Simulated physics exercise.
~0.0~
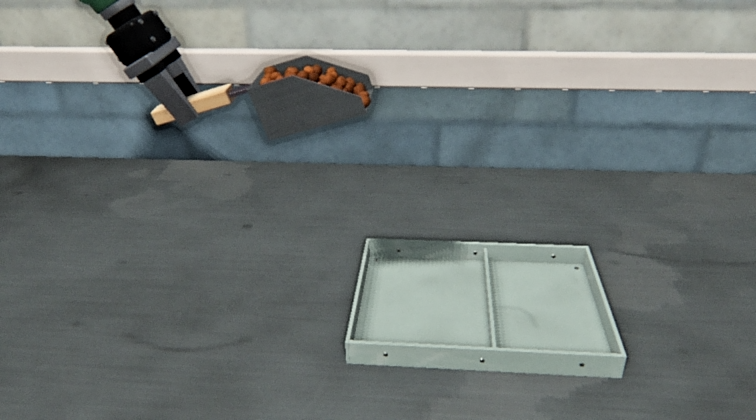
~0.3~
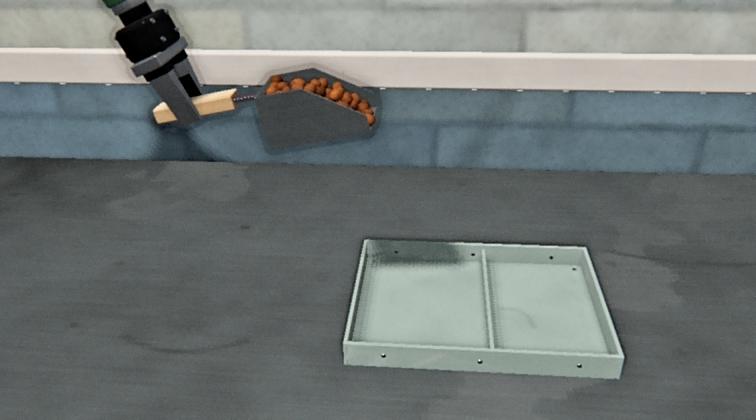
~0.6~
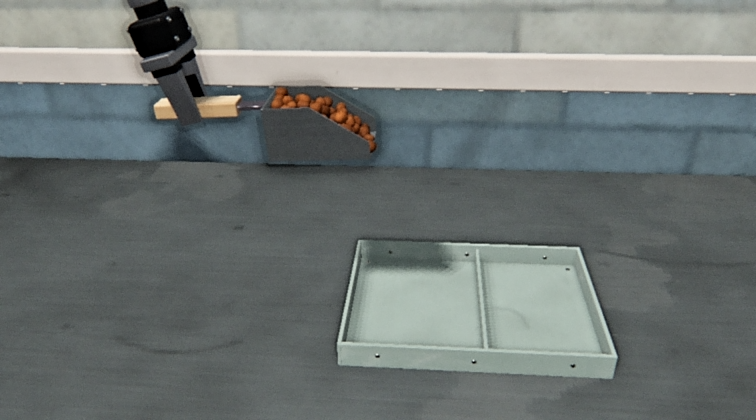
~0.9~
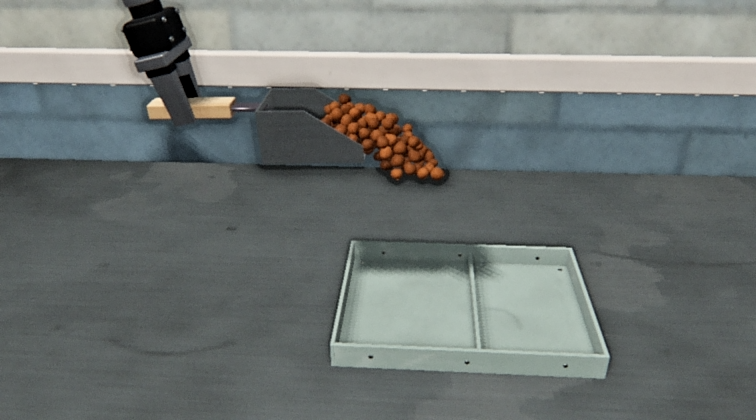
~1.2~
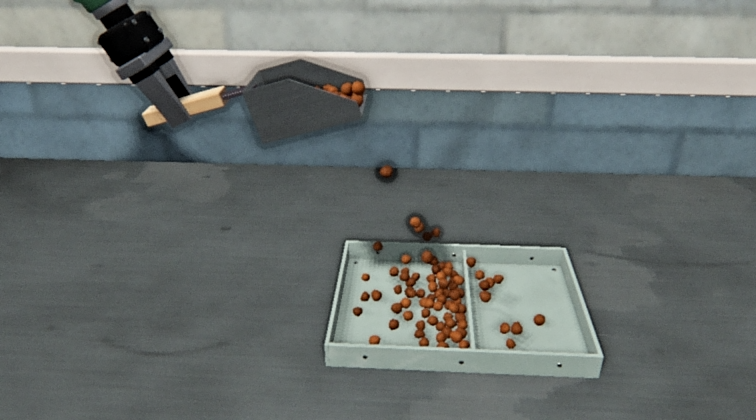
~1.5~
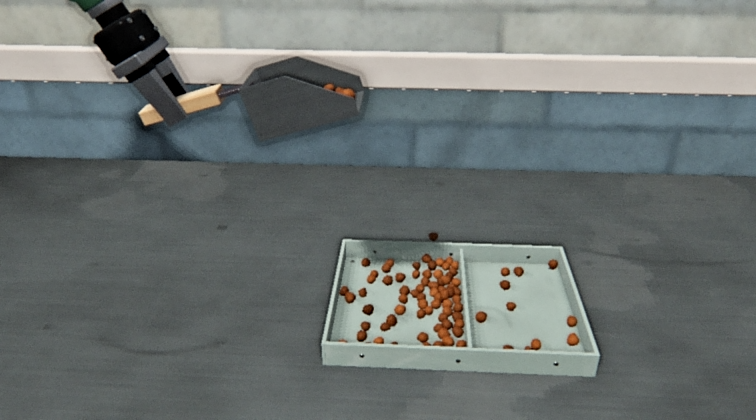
A robot arm holding a scoop of round brown nuts lowered and levelled it, spilling many toward a divided tray, then lifted and tilted it back; most landed in the tray's left part, fewer in the right, and some stayed in the scoop.
